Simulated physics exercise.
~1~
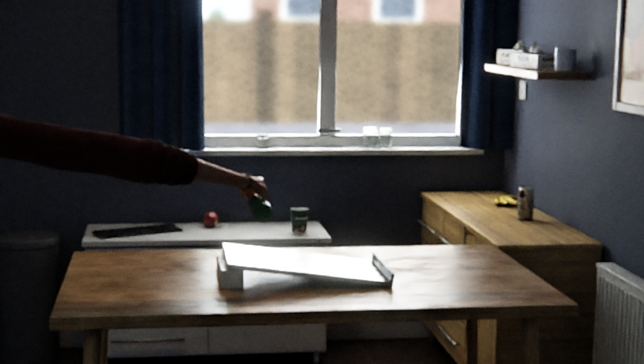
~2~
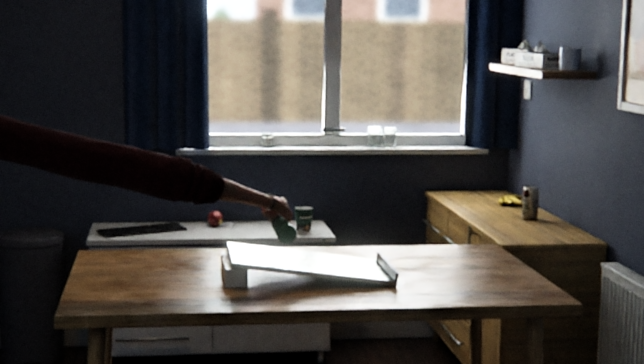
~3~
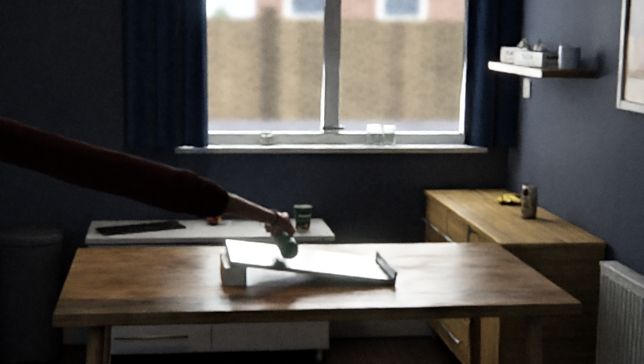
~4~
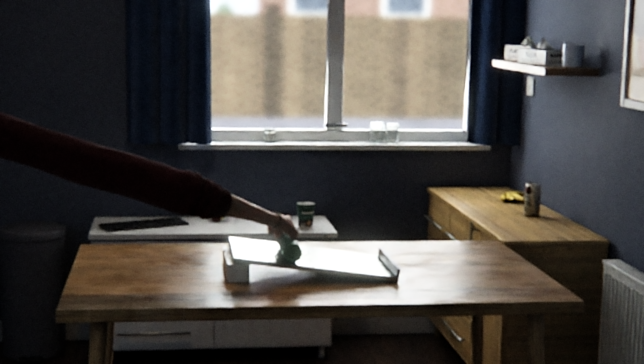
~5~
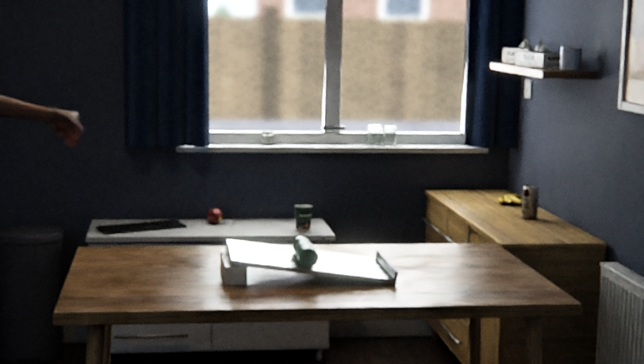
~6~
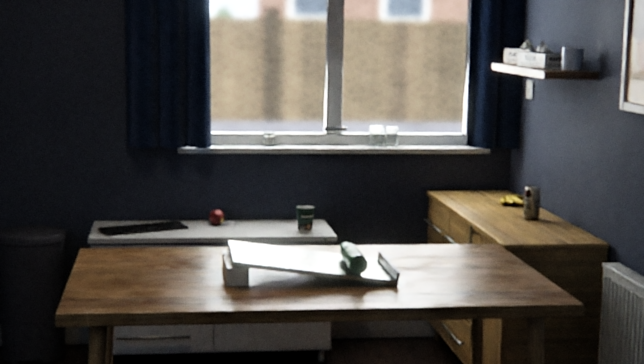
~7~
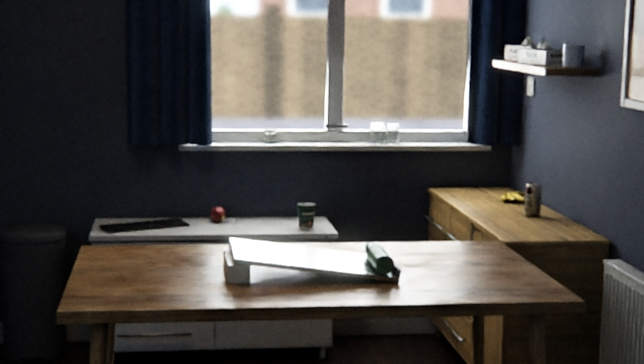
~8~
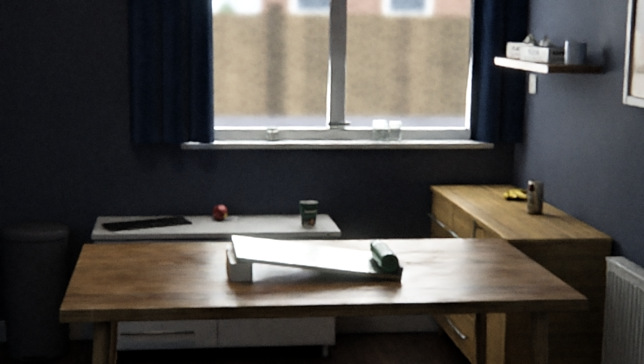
An arm in a dark sleeve reaches in from the left across a dim, blue-walled room, seen from the front by a slightly swaying camera. On the wooden table, a white board slopes down to the right from a block, with a window, a pale cabinet holding a red object, and a wooden dresser behind. The hand lowers a green bottle onto the board on its side, then lets go and withdraws to the left. The bottle rolls down the slope and comes to rest at the raised lower end, while the board stays put.
